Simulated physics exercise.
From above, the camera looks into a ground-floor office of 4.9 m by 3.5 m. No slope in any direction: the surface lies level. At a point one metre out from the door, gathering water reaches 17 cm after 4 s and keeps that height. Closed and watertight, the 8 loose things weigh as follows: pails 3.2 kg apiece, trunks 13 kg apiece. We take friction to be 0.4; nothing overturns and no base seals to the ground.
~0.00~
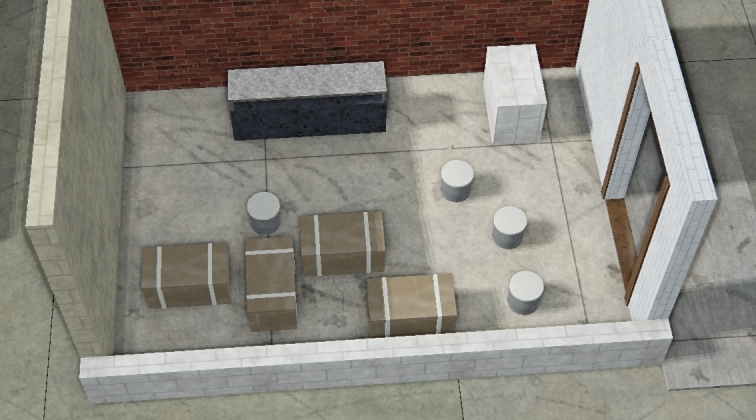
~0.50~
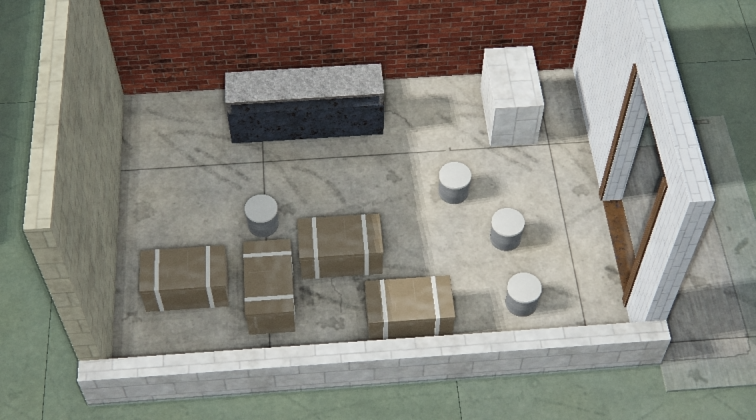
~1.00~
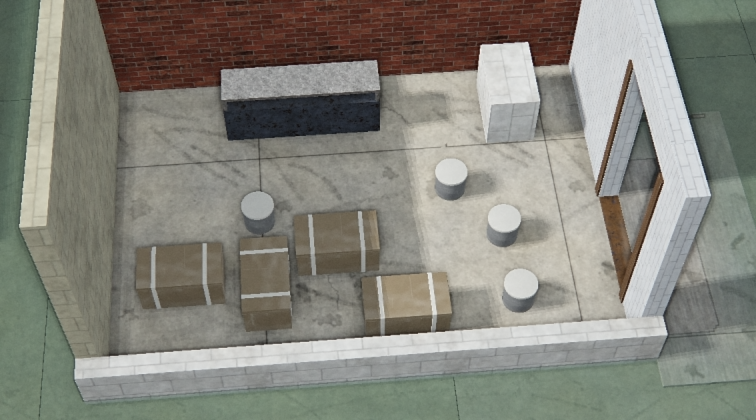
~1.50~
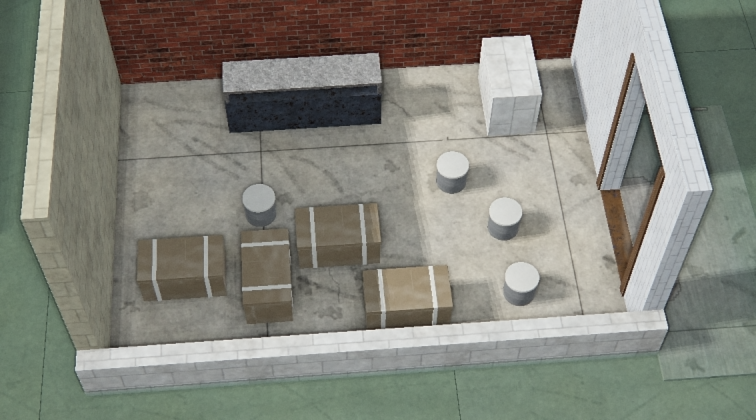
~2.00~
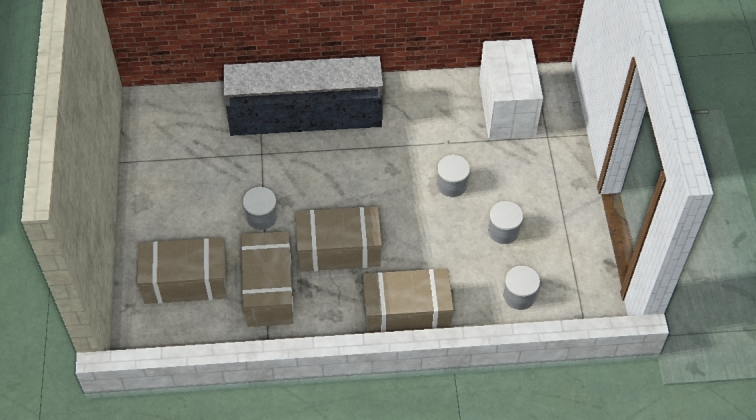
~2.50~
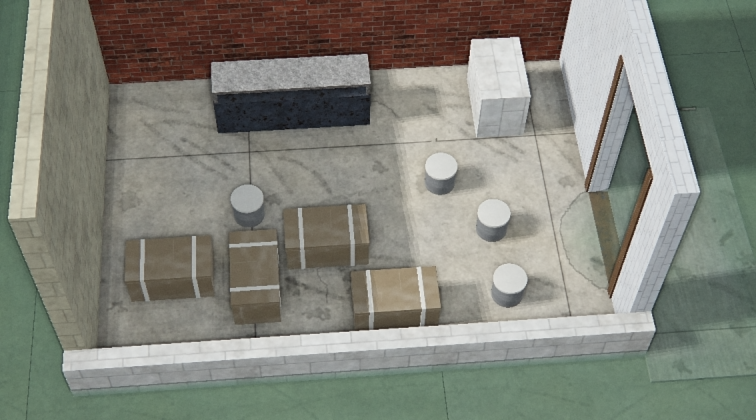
Water begins spreading through the doorway on the right while the pails and trunks stay still.
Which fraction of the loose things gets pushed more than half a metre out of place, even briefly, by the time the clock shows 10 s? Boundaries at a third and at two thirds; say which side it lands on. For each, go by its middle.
I bet the count comes out high.
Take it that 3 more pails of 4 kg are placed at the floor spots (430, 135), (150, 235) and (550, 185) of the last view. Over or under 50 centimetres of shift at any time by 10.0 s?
In turn: Within the mark, within the mark, within the mark.
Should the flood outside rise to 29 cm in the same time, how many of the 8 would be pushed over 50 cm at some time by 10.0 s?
With that change, 8 of them.
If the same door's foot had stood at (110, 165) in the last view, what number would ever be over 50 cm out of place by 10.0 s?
Then 4 of them would.
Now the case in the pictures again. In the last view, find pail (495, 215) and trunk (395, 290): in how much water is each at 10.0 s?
Close to 8 and 6 centimetres.
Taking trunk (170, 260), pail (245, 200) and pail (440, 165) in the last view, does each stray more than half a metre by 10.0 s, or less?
In turn: Below the mark, above the mark, above the mark.
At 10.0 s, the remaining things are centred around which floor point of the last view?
Roughly at (181, 223).
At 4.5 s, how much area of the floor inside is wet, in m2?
I'd estimate close to 4.5 m2.
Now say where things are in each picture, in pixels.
A pail at (527, 285) rests on the ground; a trunk at (342, 233), on the bottom; water covers 0.0 m2; 0 of 8 have shifted, in the first picture.
A pail at (525, 287), on the bottom; a trunk at (340, 236), on the bottom; 0.0 m2 under water; 0 of 8 have shifted, in the second picture.
A pail at (521, 283) rests on the ground; a trunk at (336, 232), on the bottom; 0.0 m2 under water; 0 of 8 have shifted, in the third picture.
A pail at (522, 277) rests on the ground; a trunk at (338, 225), on the bottom; 0.0 m2 under water; 0 of 8 have shifted, in the fourth picture.
A pail at (523, 280) rests on the ground; a trunk at (338, 228) rests on the ground; water covers 0.0 m2; 0 of 8 have shifted, in the fifth picture.
A pail at (510, 278) rests on the ground; a trunk at (326, 226), on the bottom; 0.3 m2 under water; 0 of 8 have shifted, in the sixth picture.
After 3.5 s 0 of 8 are over 50 cm from their spots; 0 afloat.
After 4.5 s 1 of 8 are over 50 cm from their spots; 0 afloat.
After 7.0 s 4 of 8 are over 50 cm from their spots; 4 afloat.
After 10.0 s 6 of 8 are over 50 cm from their spots, and 6 have been at some point; 8 afloat.
